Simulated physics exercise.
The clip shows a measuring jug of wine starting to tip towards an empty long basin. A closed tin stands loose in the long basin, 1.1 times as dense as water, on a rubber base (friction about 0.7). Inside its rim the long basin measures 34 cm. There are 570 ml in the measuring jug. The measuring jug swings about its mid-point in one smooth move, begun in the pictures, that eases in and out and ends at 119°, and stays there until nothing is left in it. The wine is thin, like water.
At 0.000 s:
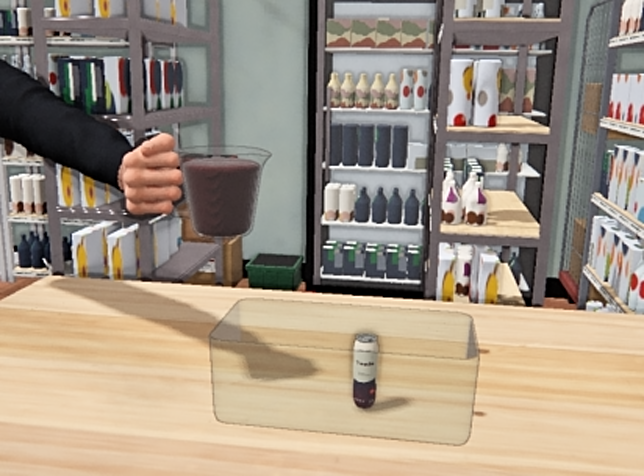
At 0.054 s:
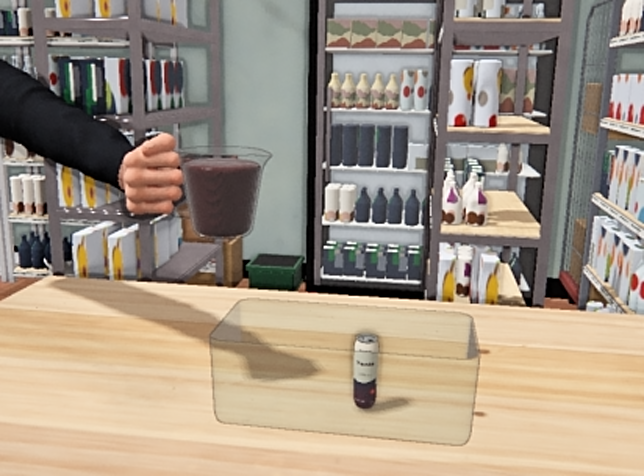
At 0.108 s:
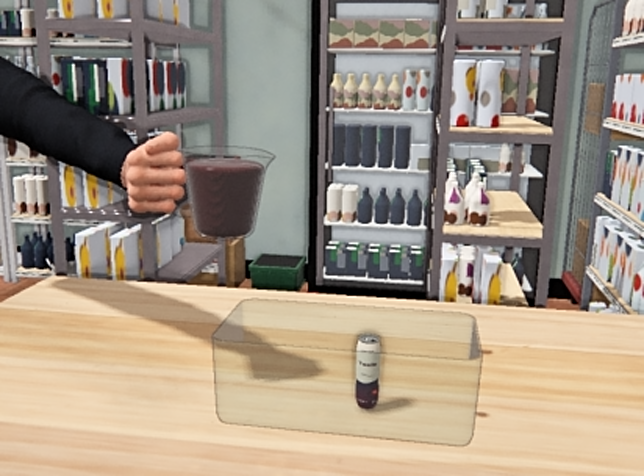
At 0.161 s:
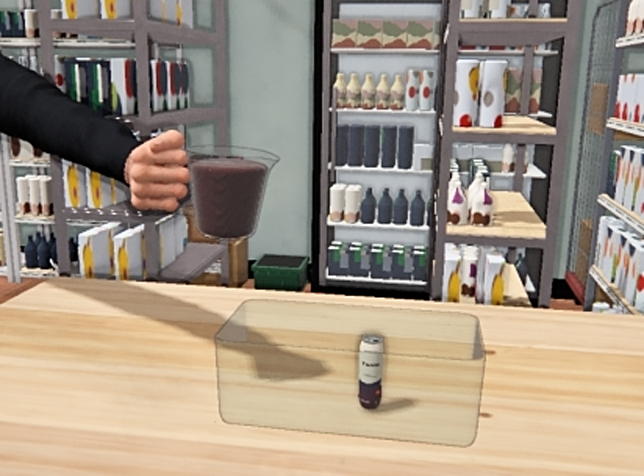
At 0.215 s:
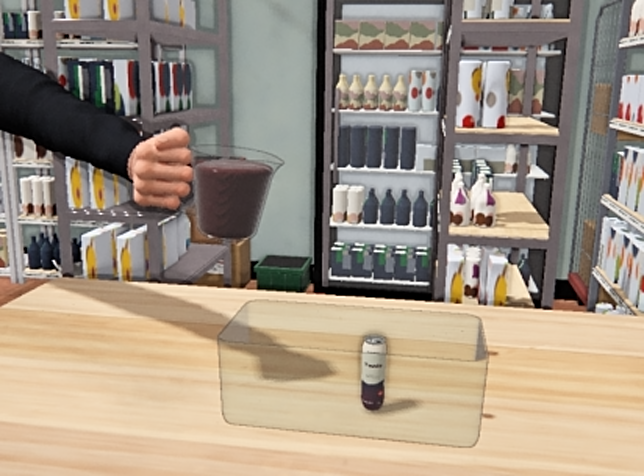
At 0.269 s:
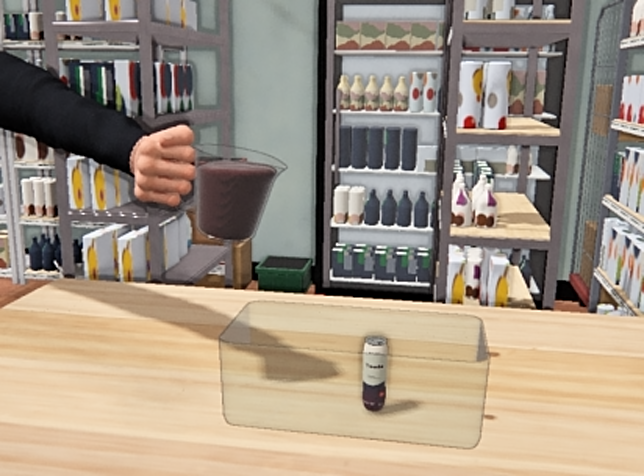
To begin with, a hand in a dark sleeve holds a clear jug of dark red liquid upright over a wooden counter, left of a small tin standing in a see-through basin. The jug then tilts slightly to the right, gradually leaning further, while the tin stays upright inside the basin.
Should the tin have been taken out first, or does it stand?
It stays up.
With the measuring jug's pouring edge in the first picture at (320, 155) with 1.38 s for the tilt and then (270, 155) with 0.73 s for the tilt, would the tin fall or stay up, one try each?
First it remains upright; then it remains upright.
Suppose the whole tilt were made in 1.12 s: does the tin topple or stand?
The tin keeps standing.
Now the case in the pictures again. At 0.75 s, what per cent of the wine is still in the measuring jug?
Some 68 per cent.
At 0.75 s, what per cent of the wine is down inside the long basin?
Some 9 per cent.
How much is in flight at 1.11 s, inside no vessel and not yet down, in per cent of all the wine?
Near 16 in a hundred.
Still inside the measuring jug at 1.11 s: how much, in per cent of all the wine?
Near 8 in a hundred.
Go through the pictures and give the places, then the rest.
It leans 0°; its right rim is at (271, 154); the wine meets the walls at (186, 161) and (262, 164); the long basin's rim runs from (225, 318) to (475, 336); the tin's top is at (366, 341), in the first frame.
It leans 0°; its right rim is at (272, 155); the wine meets the walls at (187, 161) and (262, 165), in the second frame.
It leans 2°; its right rim is at (275, 156); the wine meets the walls at (190, 161) and (265, 166), in the third frame.
It leans 4°; its right rim is at (280, 158); the wine meets the walls at (194, 162) and (269, 167), in the fourth frame.
It leans 7°; its right rim is at (284, 162); the wine meets the walls at (199, 163) and (274, 168), in the fifth frame.
It leans 11°; its right rim is at (287, 167); the wine meets the walls at (201, 165) and (279, 169), in the sixth frame.
By 0.75 s the tilt is 68° and 69 per cent is still to pour; the tin stands where it began.
By 1.11 s the tilt is 108° and 8 per cent is still to pour; the tin stands where it began.
By 1.48 s the tilt is 119° and 0 per cent is still to pour; the tin stands where it began.
By 1.88 s the tilt is 119° and 0 per cent is still to pour; the tin stands where it began.
At rest the tin stands where it began.
